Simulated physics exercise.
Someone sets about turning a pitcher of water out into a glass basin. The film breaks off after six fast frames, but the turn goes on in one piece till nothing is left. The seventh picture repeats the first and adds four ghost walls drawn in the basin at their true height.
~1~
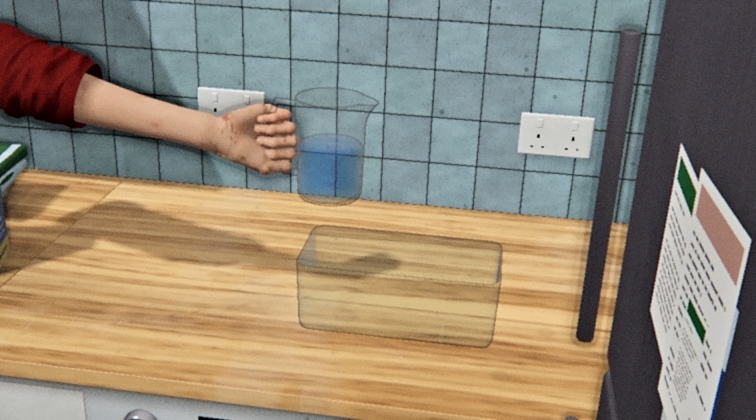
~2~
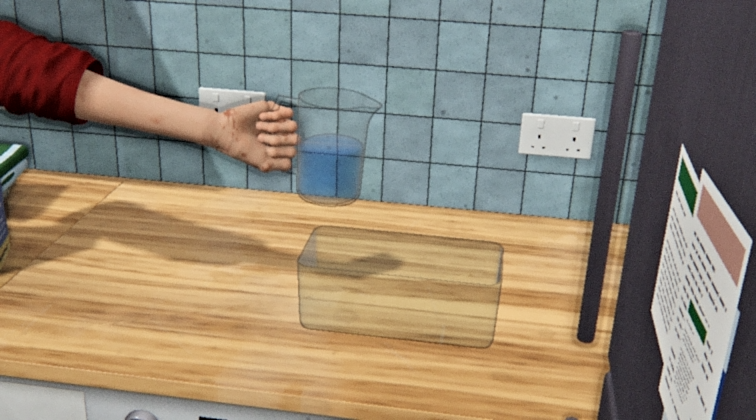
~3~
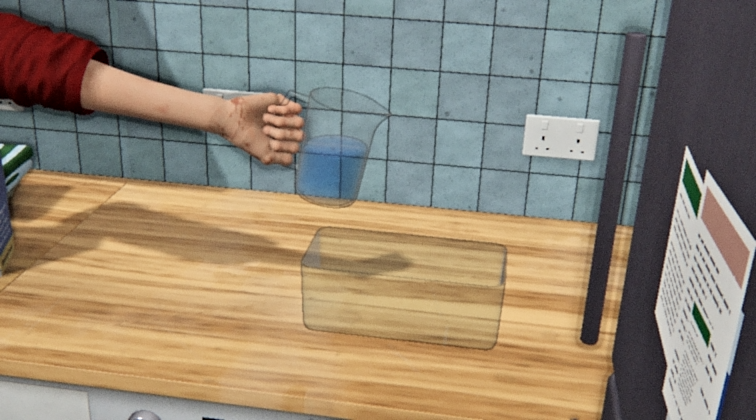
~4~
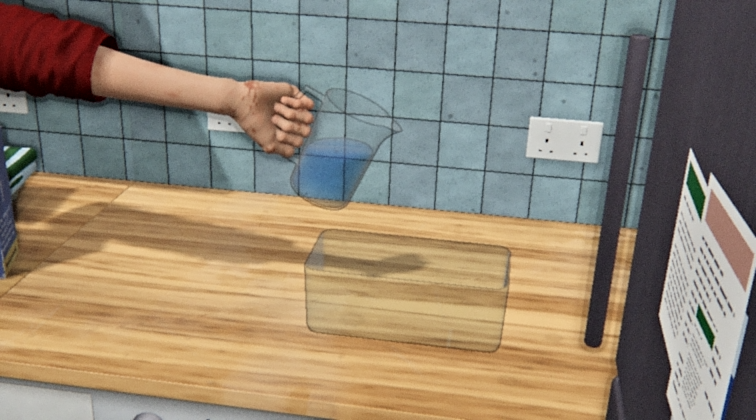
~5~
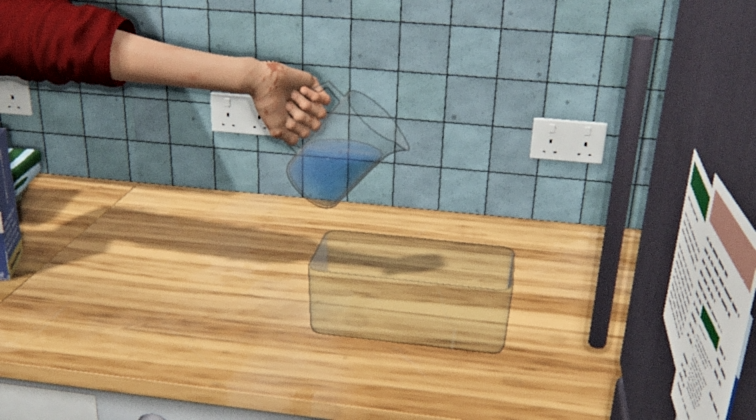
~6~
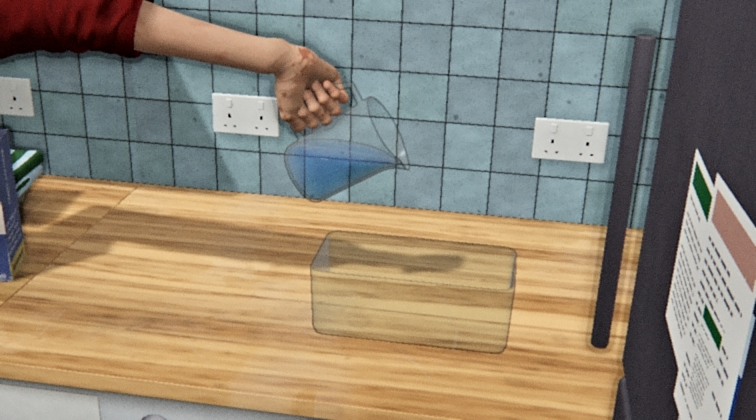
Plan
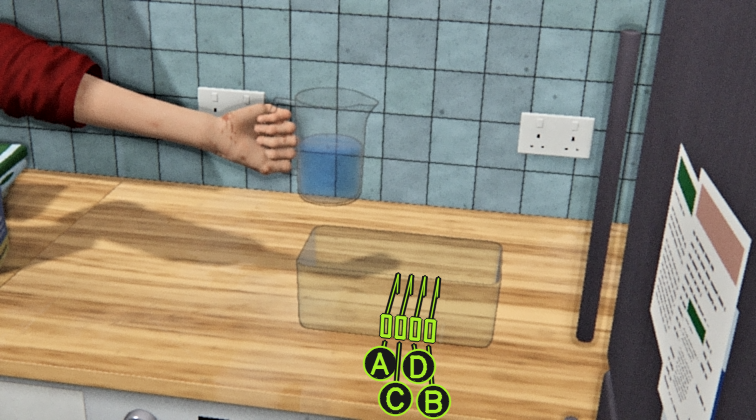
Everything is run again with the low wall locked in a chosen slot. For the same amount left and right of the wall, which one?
It is D.
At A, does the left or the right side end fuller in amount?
More ends on the right.
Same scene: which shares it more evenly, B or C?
Here it is slot C.
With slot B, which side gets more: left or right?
The left one.
In lime, A at (384, 341); B at (428, 346); C at (399, 343); D at (413, 344).
With A, about 10 % ends left of the wall and 88 % right of it.
With B, about 85 % ends left of the wall and 11 % right of it; 4 % is lost outside.
With C, about 26 % ends left of the wall and 72 % right of it.
With D, about 54 % ends left of the wall and 44 % right of it.
